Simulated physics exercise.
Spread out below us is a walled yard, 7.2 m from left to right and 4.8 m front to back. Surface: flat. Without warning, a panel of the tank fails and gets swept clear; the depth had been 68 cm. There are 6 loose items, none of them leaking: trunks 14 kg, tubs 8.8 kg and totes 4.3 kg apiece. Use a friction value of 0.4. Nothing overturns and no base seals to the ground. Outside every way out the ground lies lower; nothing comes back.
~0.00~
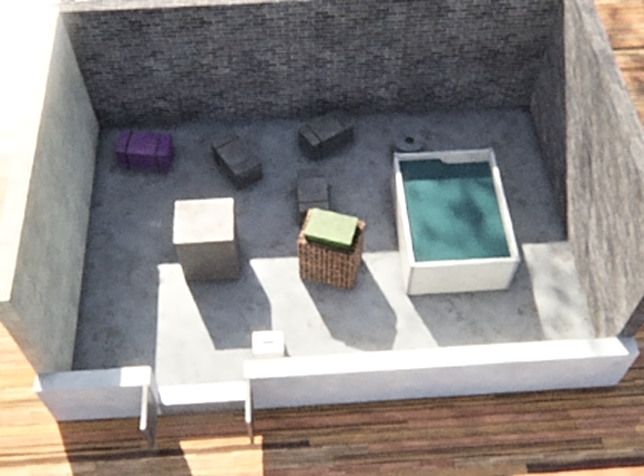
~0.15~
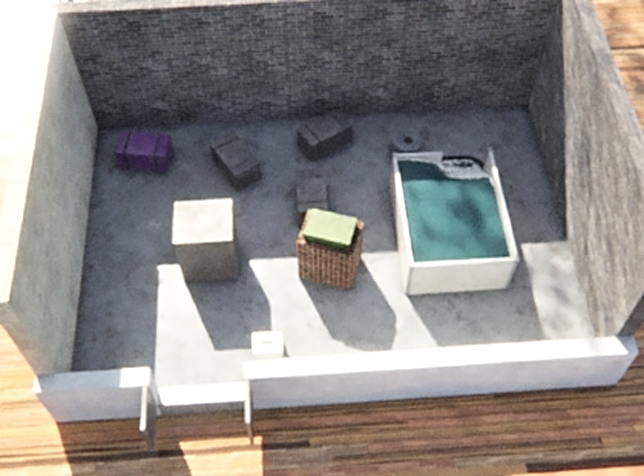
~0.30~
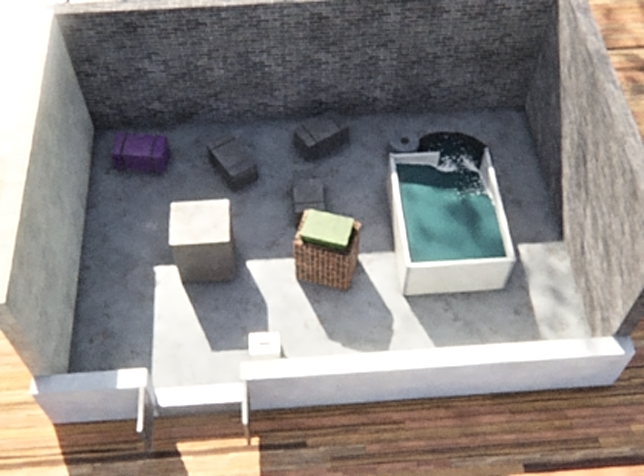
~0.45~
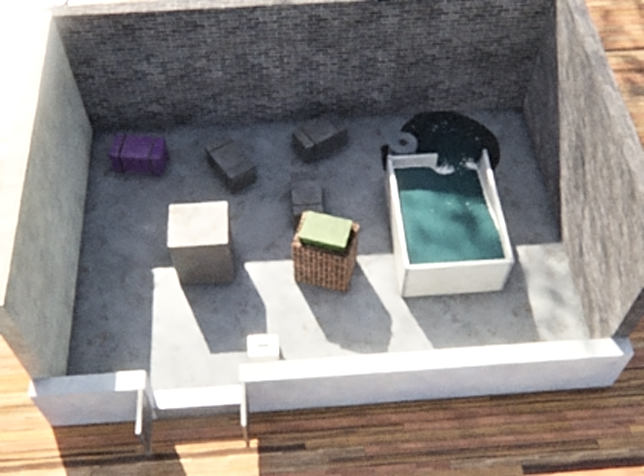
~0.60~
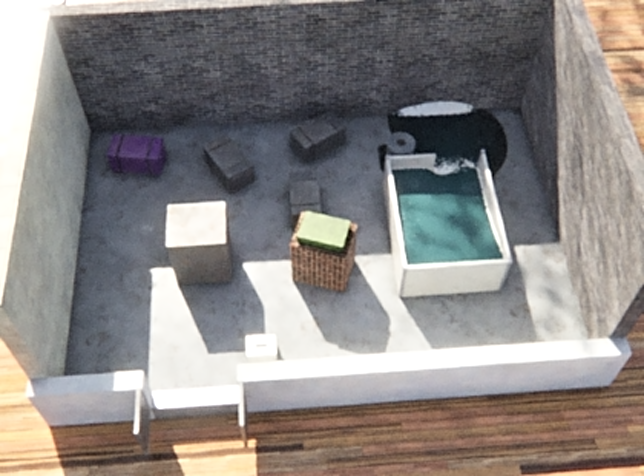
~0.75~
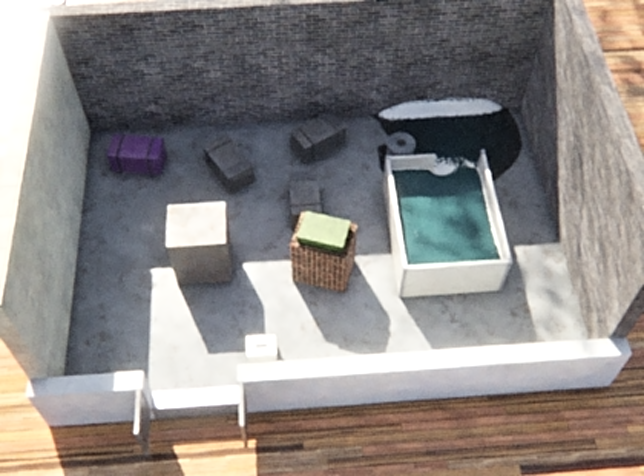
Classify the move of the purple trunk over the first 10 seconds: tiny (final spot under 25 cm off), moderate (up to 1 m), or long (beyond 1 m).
Long.
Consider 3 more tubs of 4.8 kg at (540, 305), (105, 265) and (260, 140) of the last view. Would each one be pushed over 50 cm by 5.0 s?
Note, same order as listed: Beyond the limit, inside the limit, beyond the limit.
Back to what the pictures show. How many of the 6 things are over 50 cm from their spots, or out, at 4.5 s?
Tally at that time: 2.
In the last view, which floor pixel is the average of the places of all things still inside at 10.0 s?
Mean position approx. (222, 291).
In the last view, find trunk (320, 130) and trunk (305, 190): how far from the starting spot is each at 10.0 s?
450 cm and 20 cm, respectively.
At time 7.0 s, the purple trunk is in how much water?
Somewhere close to 8 cm.
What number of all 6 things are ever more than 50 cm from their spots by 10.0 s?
I get 4.
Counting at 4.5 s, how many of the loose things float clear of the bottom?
Total: 2.
After 2.0 s the purple trunk is near (135, 147), 0.0 m from its start, aground; 0 of 6 are out; 0 afloat.
After 4.5 s the purple trunk is near (113, 162), 0.4 m from its start, afloat; 0 of 6 are out; 2 afloat.
After 7.0 s the purple trunk is near (100, 221), 1.5 m from its start, afloat; 0 of 6 are out; 2 afloat.
After 10.0 s the purple trunk is near (90, 348), 3.5 m from its start, afloat; 0 of 6 are out; 4 afloat.
